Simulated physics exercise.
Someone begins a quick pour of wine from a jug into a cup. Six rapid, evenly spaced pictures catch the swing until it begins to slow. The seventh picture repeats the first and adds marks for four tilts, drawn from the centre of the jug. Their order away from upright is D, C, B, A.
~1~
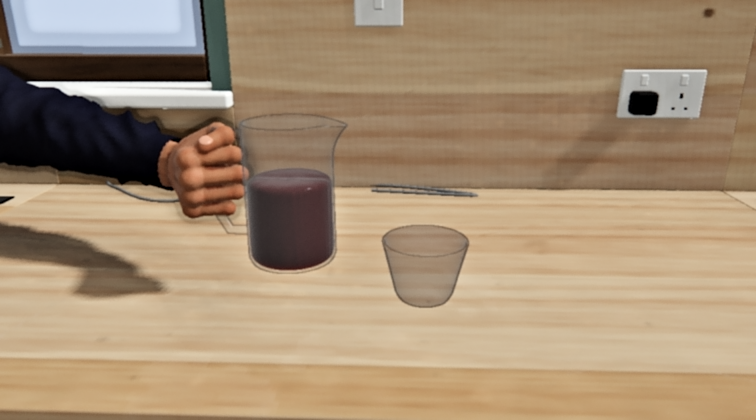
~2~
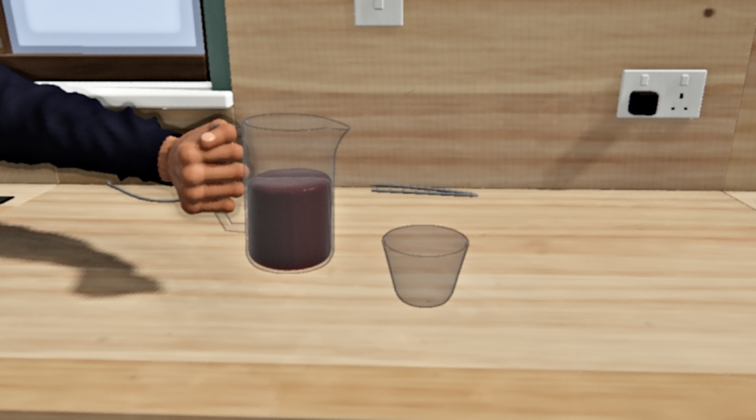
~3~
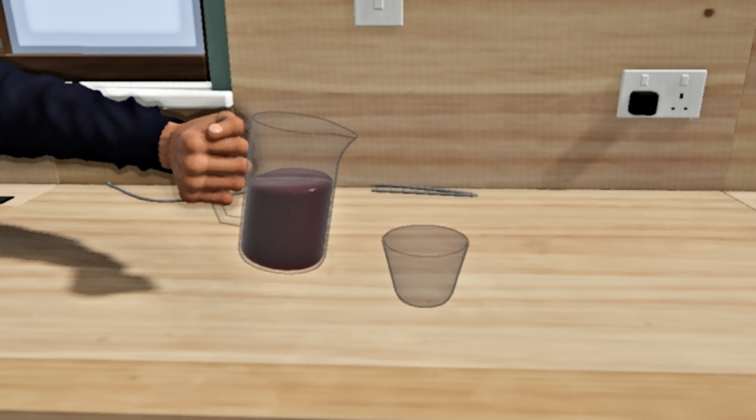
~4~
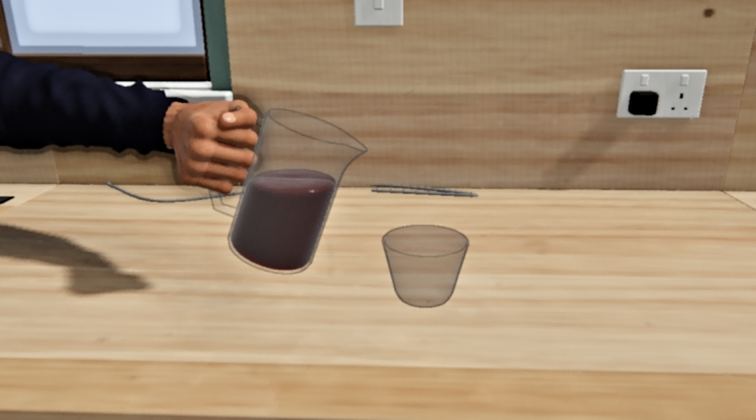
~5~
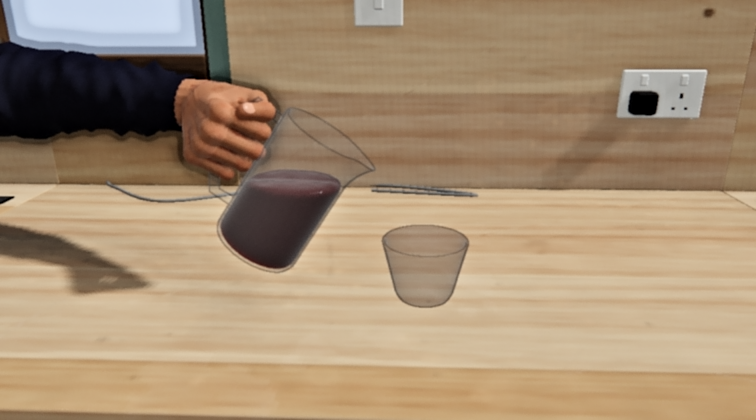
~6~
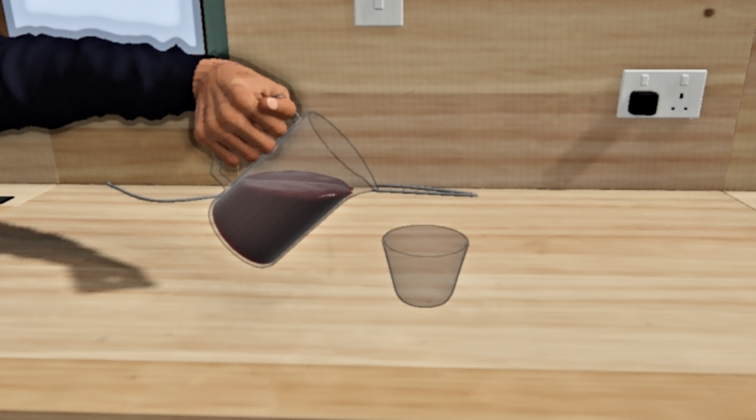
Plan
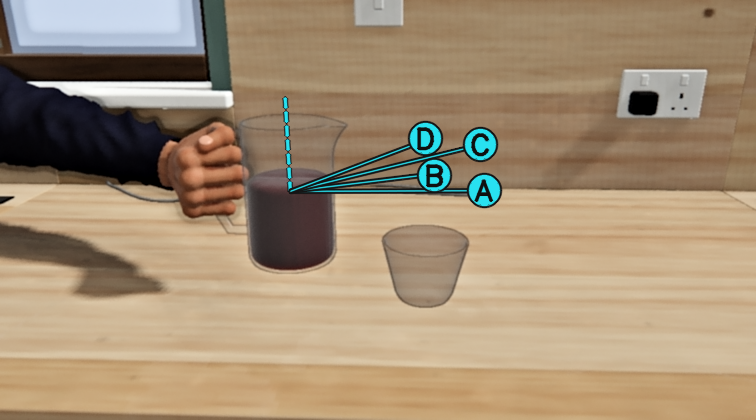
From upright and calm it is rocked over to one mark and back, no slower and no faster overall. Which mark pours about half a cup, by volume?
Choose D.
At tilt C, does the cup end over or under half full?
Over.
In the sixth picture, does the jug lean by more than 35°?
Yes.
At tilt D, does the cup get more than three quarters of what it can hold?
No, less.
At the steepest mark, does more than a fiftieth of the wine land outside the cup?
Yes.
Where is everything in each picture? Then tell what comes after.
In the first picture, upright, lip at (345, 125); rim of the cup round (425, 239); nothing has left yet.
In the second picture, tipped about 2°, lip at (348, 127); nothing has left yet.
In the third picture, tipped about 10°, lip at (356, 136); nothing has left yet.
In the fourth picture, tipped about 20°, lip at (366, 149); nothing has left yet.
In the fifth picture, tipped about 34°, lip at (374, 168); nothing has left yet.
In the sixth picture, tipped about 48°, lip at (377, 189); nothing has left yet.
On the marked copy, A at (467, 190); B at (417, 175); C at (463, 148); D at (410, 146).
With A, the cup ends with about 70 % of what it can hold; 35 % of the wine is spilt.
With B, the cup ends with about 84 % of what it can hold; 13 % of the wine is spilt.
With C, the cup ends with about 77 % of what it can hold.
With D, the cup ends with about 47 % of what it can hold.
